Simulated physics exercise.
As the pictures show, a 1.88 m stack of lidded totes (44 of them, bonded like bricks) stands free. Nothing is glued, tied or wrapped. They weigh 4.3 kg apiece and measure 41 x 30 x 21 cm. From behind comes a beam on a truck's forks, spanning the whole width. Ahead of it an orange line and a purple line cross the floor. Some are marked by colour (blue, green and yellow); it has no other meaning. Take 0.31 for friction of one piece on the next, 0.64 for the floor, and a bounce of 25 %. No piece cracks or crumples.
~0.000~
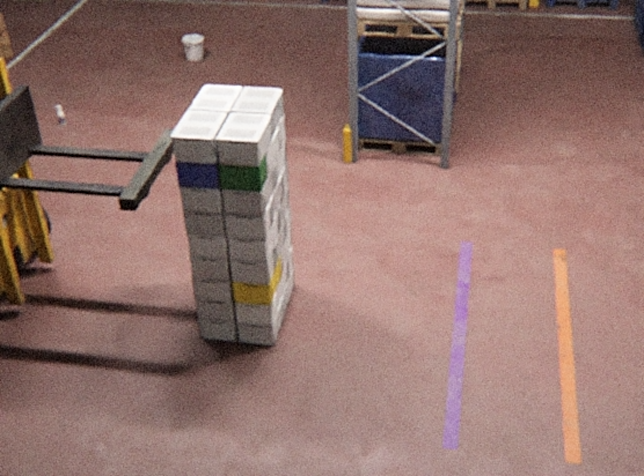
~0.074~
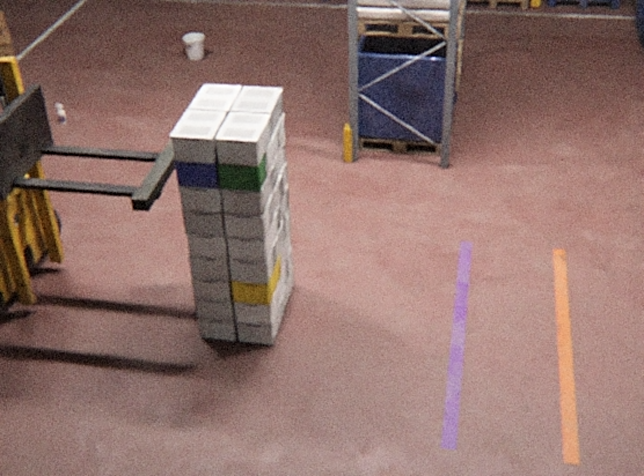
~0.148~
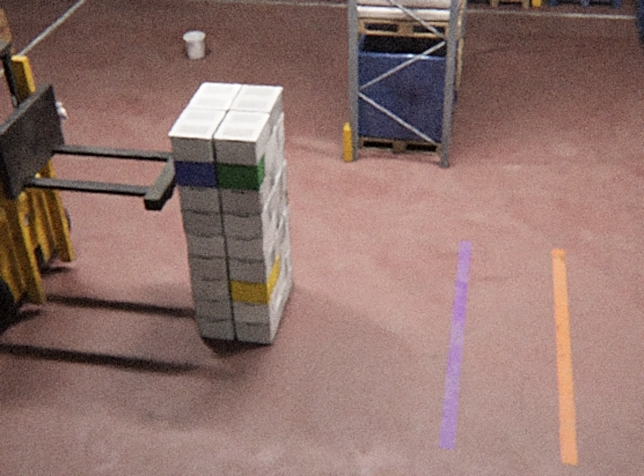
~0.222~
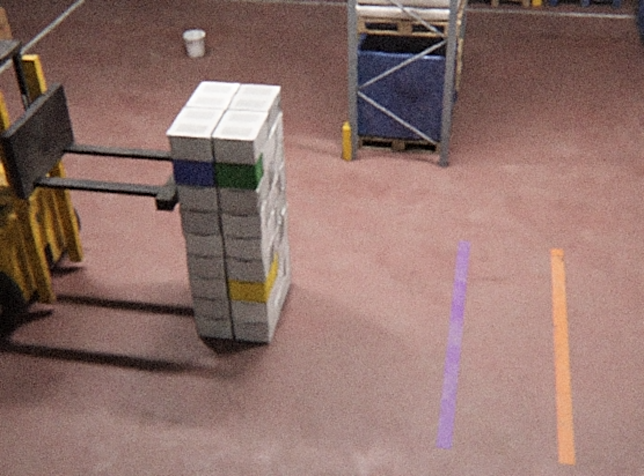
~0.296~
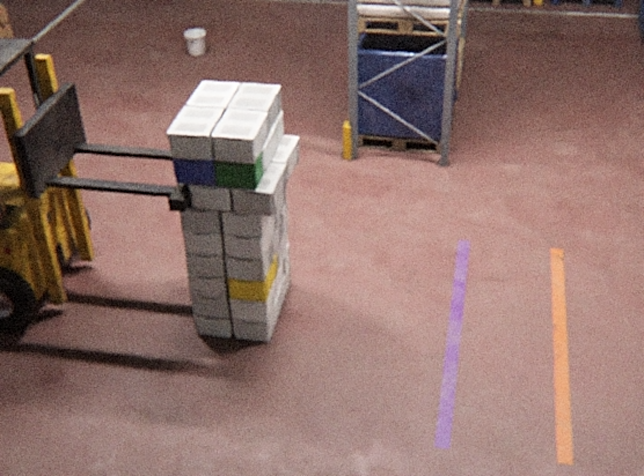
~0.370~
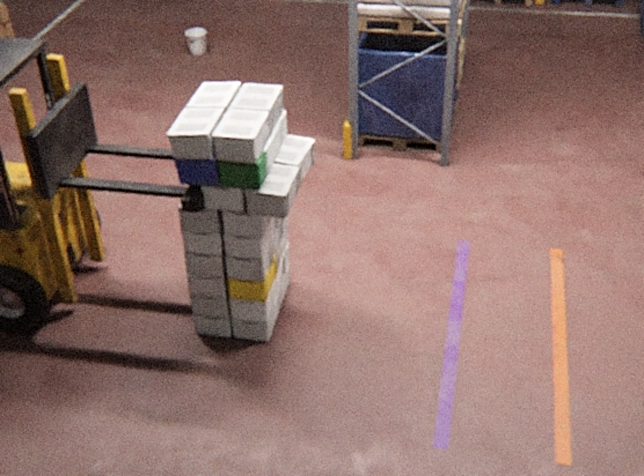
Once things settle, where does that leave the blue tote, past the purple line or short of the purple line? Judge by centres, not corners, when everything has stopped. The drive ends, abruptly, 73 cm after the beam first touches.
In the end the blue tote stays short of the purple line.
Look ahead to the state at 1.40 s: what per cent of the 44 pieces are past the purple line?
At that moment 5 per cent.
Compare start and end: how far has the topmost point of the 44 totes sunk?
Some 25 cm lower.
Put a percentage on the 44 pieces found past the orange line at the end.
Near 5 per cent.
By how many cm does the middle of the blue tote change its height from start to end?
It ends some 145 cm lower.
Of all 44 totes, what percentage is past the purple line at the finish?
Near 10 per cent.
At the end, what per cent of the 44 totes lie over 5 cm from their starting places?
It is 35 per cent.
By 0.72 s, none of the 44 totes past the purple line, 28 disturbed; blue tote tilted 57°, 8 cm lower; green tote tilted 8°.
By 1.40 s, 2 of the 44 totes past the purple line; blue tote on its side; green tote on its side.
When it is over (3.3 s), 4 of the 44 totes past the purple line; blue tote on its side; green tote on its side; yellow tote moved 27 mm. In pixels of the last frame, middles, blue tote near (205, 363), green tote near (565, 414).
